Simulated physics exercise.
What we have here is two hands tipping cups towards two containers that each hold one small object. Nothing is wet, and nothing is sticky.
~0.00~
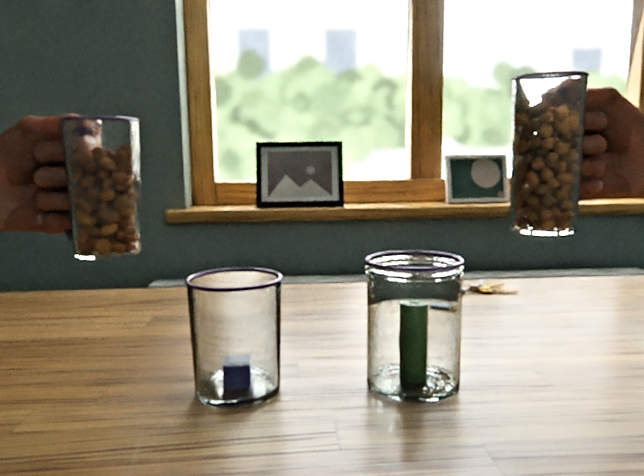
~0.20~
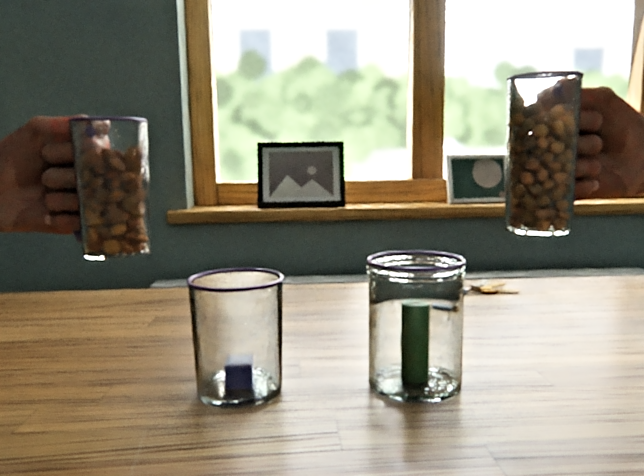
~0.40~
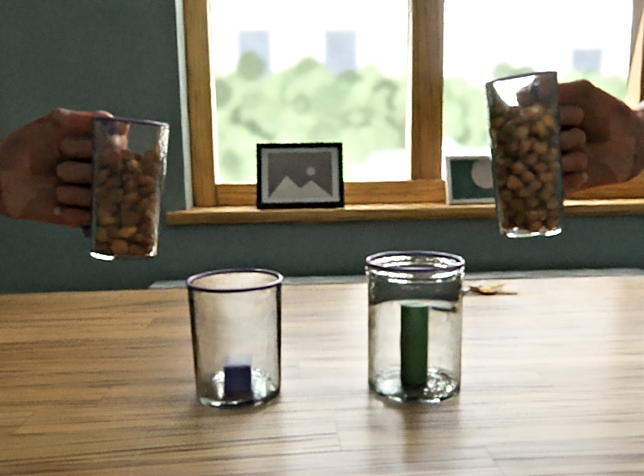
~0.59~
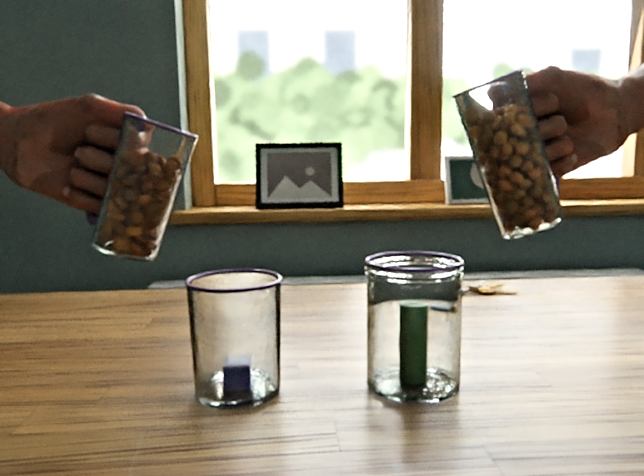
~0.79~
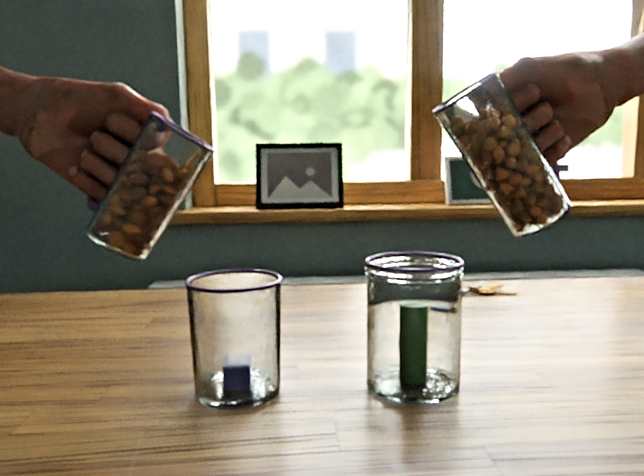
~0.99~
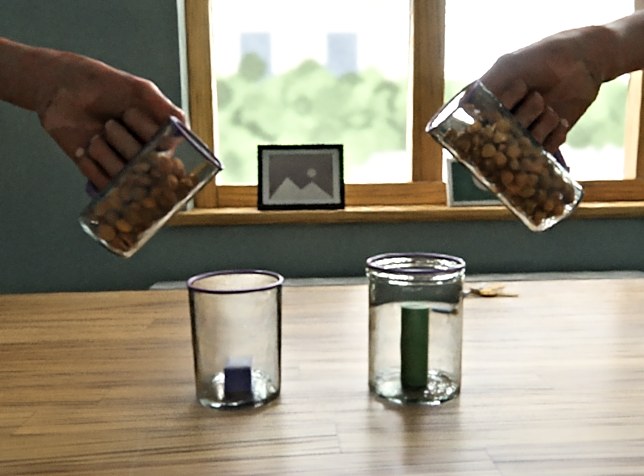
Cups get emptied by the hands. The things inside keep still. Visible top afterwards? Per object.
At the end, left: Expect it to be fully submerged, right: Expect it to poke clear.
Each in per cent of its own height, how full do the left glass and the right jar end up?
Around 50 on the left and around 55 on the right.
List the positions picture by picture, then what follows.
Small block in the left glass at (238, 372), a quarter of its height or less; left cup at (105, 188), three quarters full of bits of cat kibble; small roll in the right jar at (413, 339), reaching well over half way up; right cup at (546, 155), three quarters full of roasted chickpeas, in the first frame.
Left cup at (113, 188), upright; right cup at (541, 155), upright, in the second frame.
Left cup at (128, 189), tipped 6°; right cup at (525, 156), tipped 6°, in the third frame.
Left cup at (143, 189), tipped 20°; right cup at (510, 157), tipped 20°, in the fourth frame.
Left cup at (150, 188), tipped 33°; right cup at (504, 157), tipped 33°, in the fifth frame.
Small block in the left glass at (239, 375); left cup at (151, 190), tipped 47°; small roll in the right jar at (414, 342); right cup at (505, 159), tipped 47°, in the sixth frame.
Around 1.57 s, left glass empty, all of its cupful still in the cup; right jar empty, all of its cupful still in the cup.
Around 2.08 s, left glass nearly empty, most of its cupful still in the cup; right jar nearly empty, most of its cupful still in the cup.
Around 2.52 s, left glass half full, none of its cupful still in the cup; right jar a third full, none of its cupful still in the cup.
Finally (3.3 s), left glass half full (surface near (237, 334)), nothing beside it; right jar half full (surface near (415, 318)), nothing beside it; the left thing is covered; the right thing is still showing.
